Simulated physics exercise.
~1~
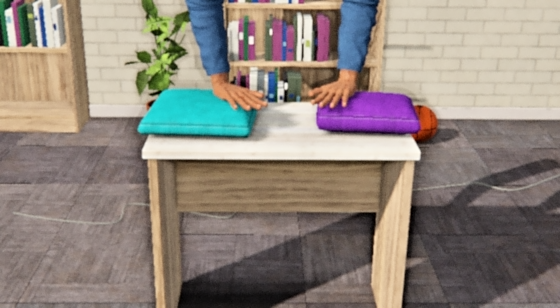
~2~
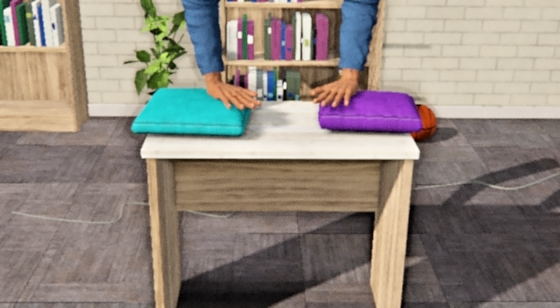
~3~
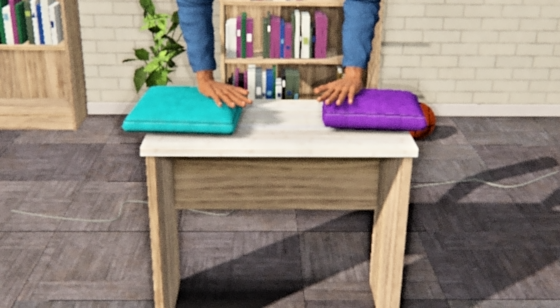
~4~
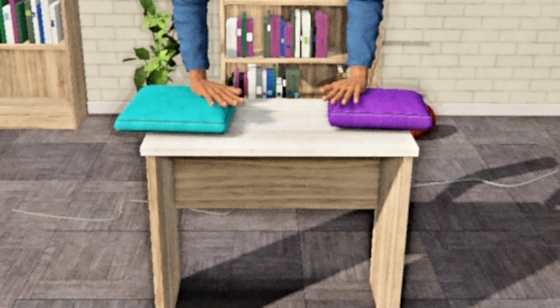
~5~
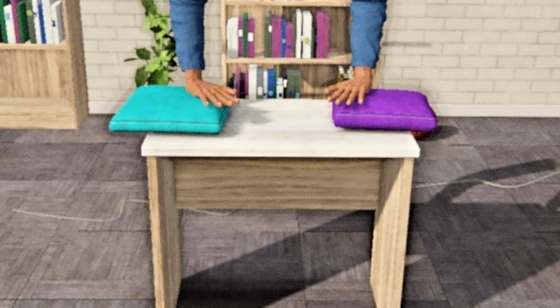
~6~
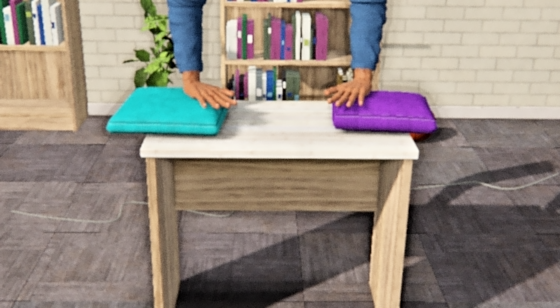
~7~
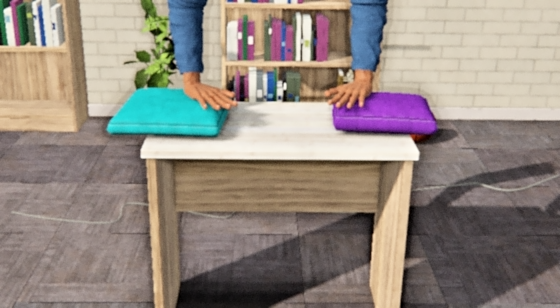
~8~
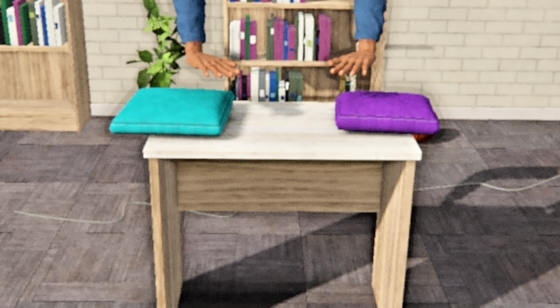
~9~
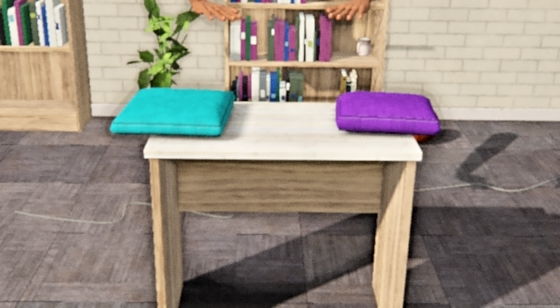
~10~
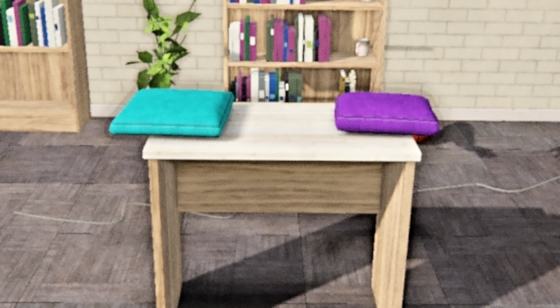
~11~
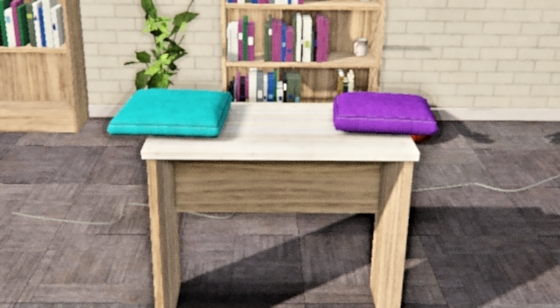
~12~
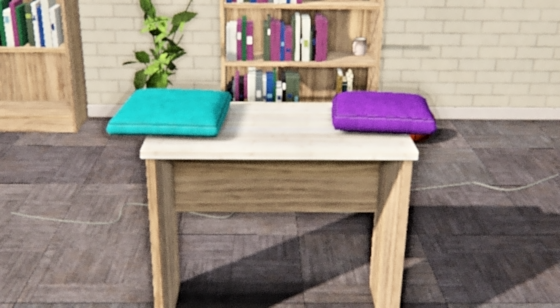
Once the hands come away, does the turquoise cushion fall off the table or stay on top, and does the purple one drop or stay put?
The turquoise cushion stays on top of the table, and the purple one stays put as well.
